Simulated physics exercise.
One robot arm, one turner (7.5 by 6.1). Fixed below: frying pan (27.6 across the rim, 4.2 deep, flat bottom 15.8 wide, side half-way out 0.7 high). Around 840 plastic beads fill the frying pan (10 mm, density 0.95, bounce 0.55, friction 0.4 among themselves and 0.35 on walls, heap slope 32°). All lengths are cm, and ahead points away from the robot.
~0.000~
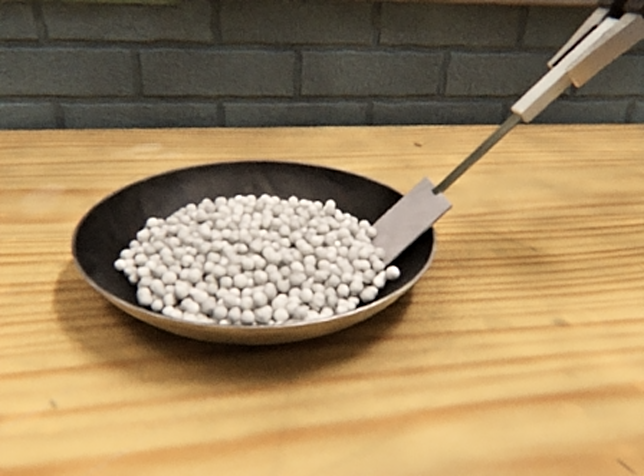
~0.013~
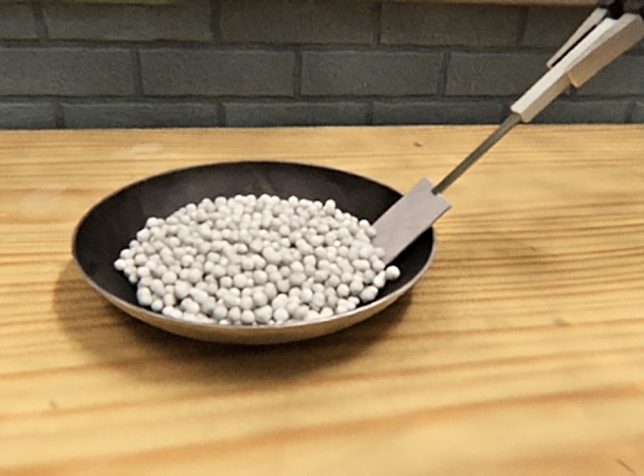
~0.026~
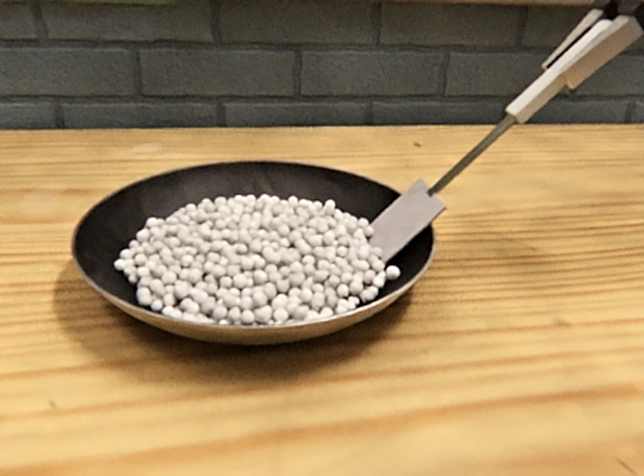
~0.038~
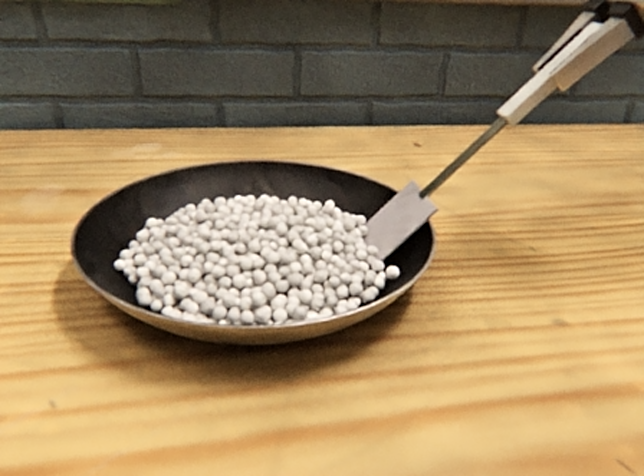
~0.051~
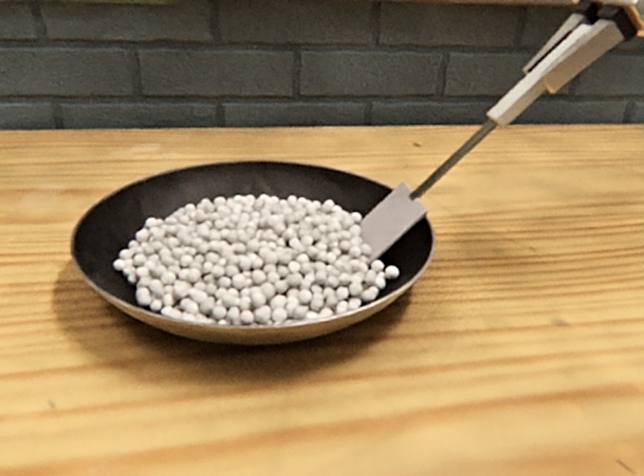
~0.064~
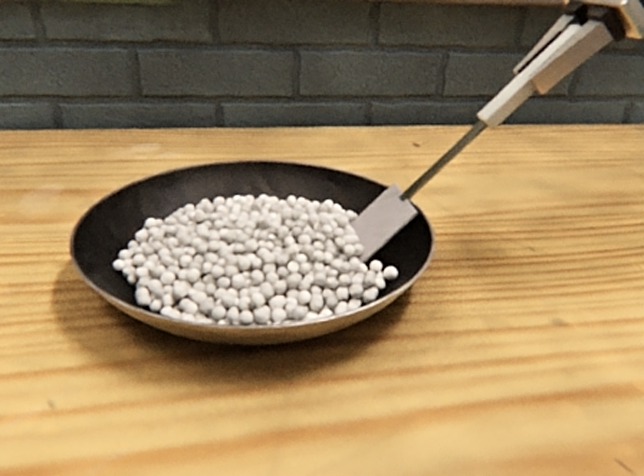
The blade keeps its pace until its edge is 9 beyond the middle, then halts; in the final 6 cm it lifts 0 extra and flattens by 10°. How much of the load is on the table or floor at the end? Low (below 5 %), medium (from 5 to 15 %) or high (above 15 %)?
A low share, below 5 %, ends on the table or floor.
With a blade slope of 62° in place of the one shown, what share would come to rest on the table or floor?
Then about 5 per cent.
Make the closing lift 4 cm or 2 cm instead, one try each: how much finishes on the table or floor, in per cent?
Some 5 and 5 per cent.
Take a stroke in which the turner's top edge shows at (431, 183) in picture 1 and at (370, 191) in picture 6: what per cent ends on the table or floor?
About 10 per cent.
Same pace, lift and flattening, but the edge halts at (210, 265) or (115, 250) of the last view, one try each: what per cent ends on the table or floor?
Some 0 and 15 per cent.
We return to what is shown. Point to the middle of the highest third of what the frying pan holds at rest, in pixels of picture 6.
Near (141, 241).
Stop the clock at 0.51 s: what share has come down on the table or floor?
About 2 per cent.
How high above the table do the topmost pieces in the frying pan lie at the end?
About 5.5 cm.
After 0.16 s, sloping 47°, highest piece 6 above the table; 838 in the frying pan.
After 0.26 s, sloping 44°, highest piece 6 above the table; 838 in the frying pan.
After 0.51 s, sloping 37°, highest piece 5 above the table; 819 in the frying pan, 18 on the table or floor, 1 on the blade or in flight.
After 1.56 s, sloping 37°, highest piece 5 above the table; 818 in the frying pan, 20 on the table or floor.
In the end, 818 in the frying pan, 20 on the table or floor. That is 2 % on the table or floor.
